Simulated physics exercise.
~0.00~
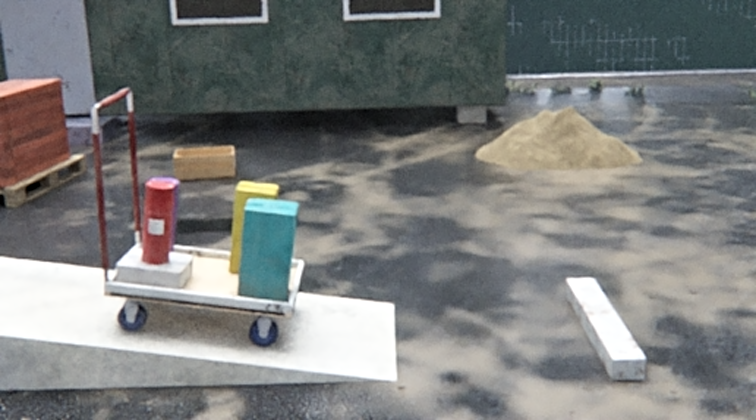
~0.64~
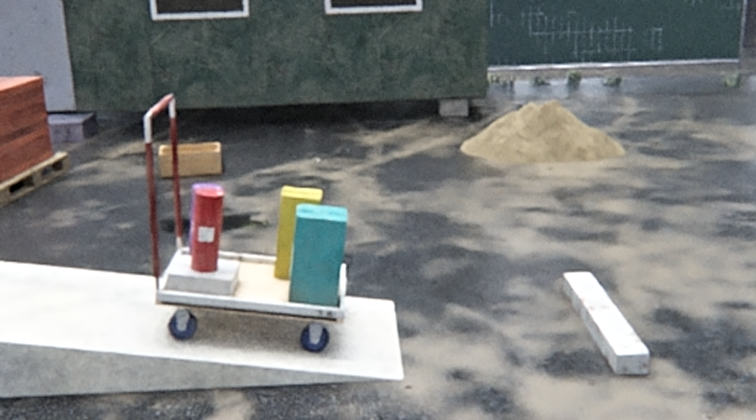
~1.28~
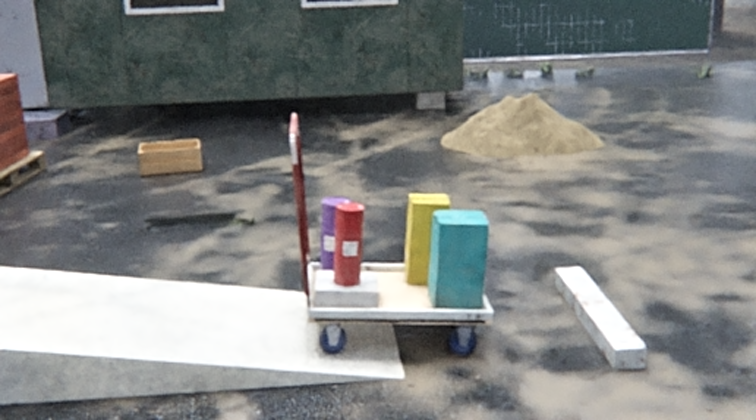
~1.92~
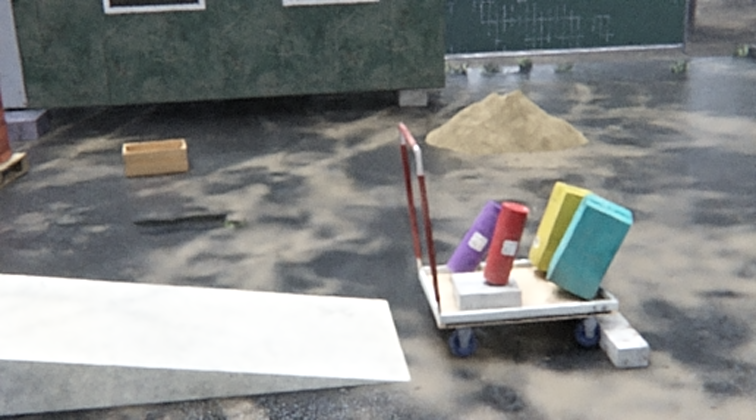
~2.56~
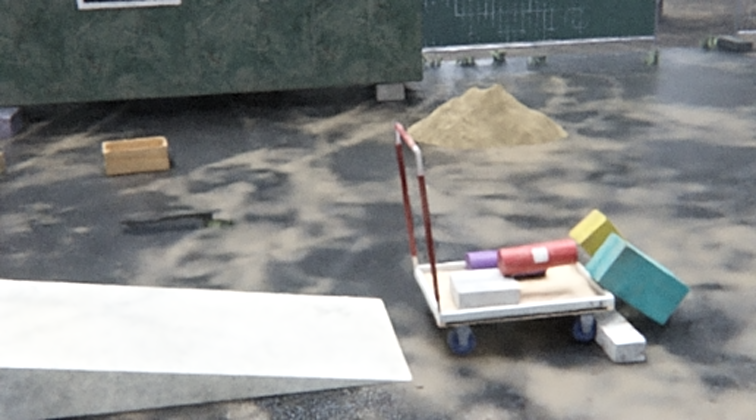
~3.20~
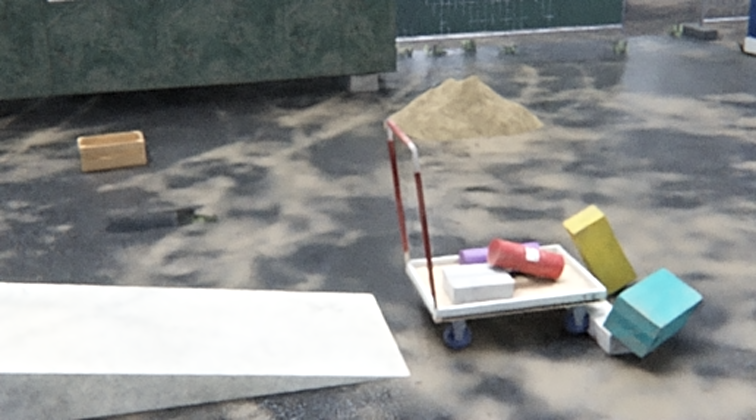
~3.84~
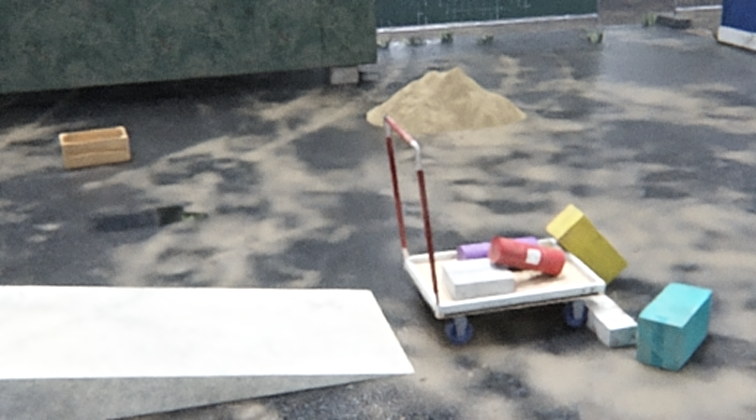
The footage shows a trolley carrying two canisters, two tall boxes and a white parcel rolling right down a ramp and stopping abruptly at a kerb. The canisters topple onto the deck, while the turquoise box tumbles to the ground and the yellow box ends tilted over the trolley's edge.
